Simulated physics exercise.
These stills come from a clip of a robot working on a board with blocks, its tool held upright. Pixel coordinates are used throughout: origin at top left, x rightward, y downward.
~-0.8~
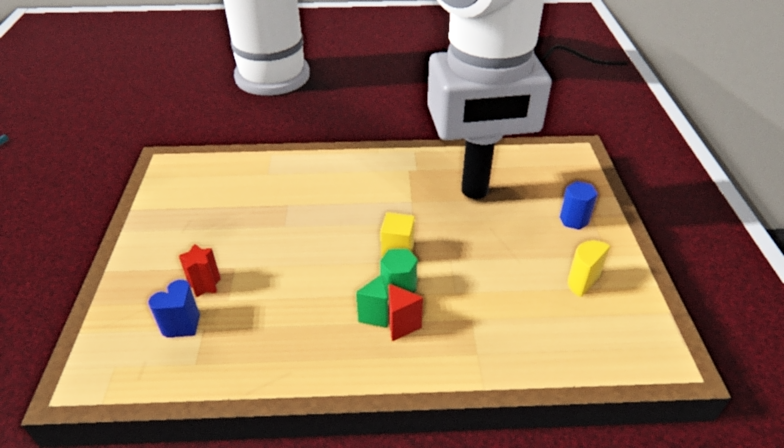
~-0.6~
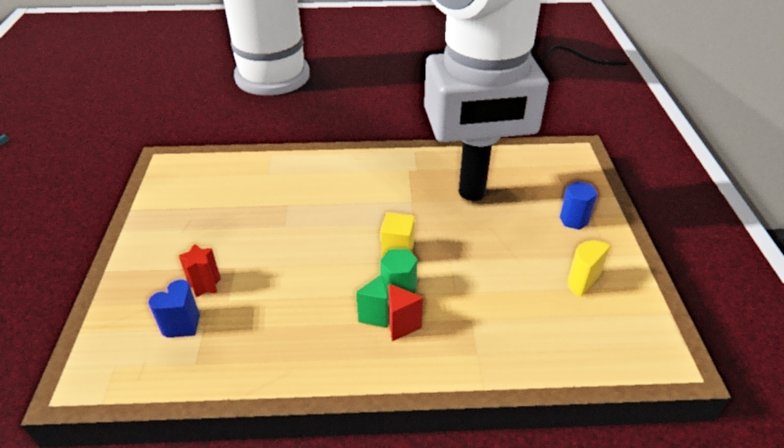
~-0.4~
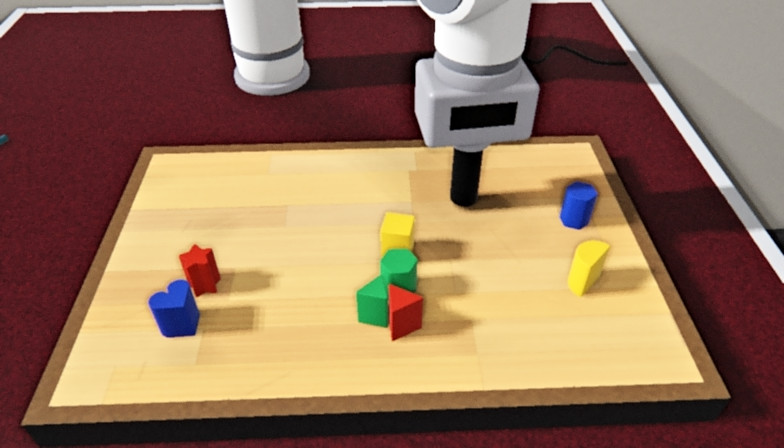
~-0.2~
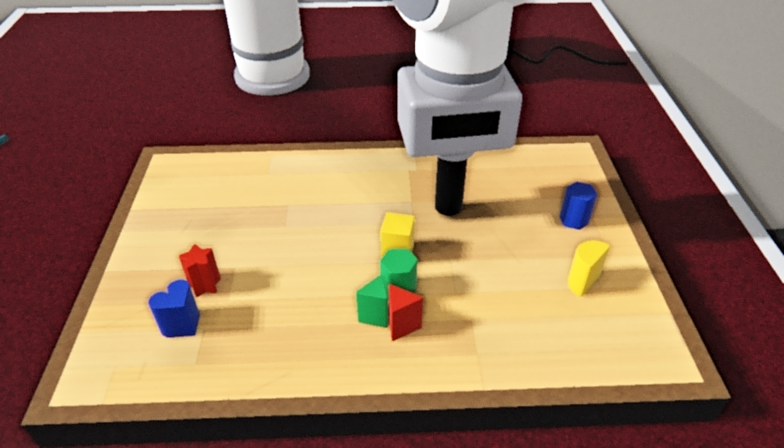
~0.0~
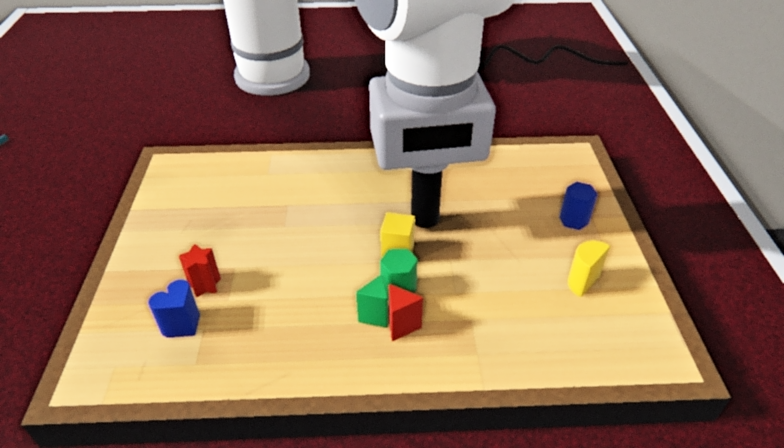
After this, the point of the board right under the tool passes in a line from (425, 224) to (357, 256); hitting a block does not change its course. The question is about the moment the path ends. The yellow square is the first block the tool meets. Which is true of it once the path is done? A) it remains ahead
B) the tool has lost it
The one that fits is B, the tool has lost it.
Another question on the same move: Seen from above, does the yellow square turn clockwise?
It seems not.
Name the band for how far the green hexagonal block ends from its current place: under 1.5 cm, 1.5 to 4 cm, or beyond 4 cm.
Once the path is done, the green hexagonal block lies within 1.5 cm of its present place.
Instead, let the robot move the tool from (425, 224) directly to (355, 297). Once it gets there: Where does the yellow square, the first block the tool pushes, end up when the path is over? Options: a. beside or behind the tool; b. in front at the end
Option b.
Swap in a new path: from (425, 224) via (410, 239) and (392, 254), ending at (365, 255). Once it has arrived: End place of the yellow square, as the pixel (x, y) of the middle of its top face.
I'd guess (365, 248).
The first path, step by step. Halfway along, tool at (392, 234); yellow square at (392, 231), turned 20° anticlockwise.
At the end, tool at (357, 250); yellow square at (389, 236), turned 40° anticlockwise; green hexagonal block not moved.
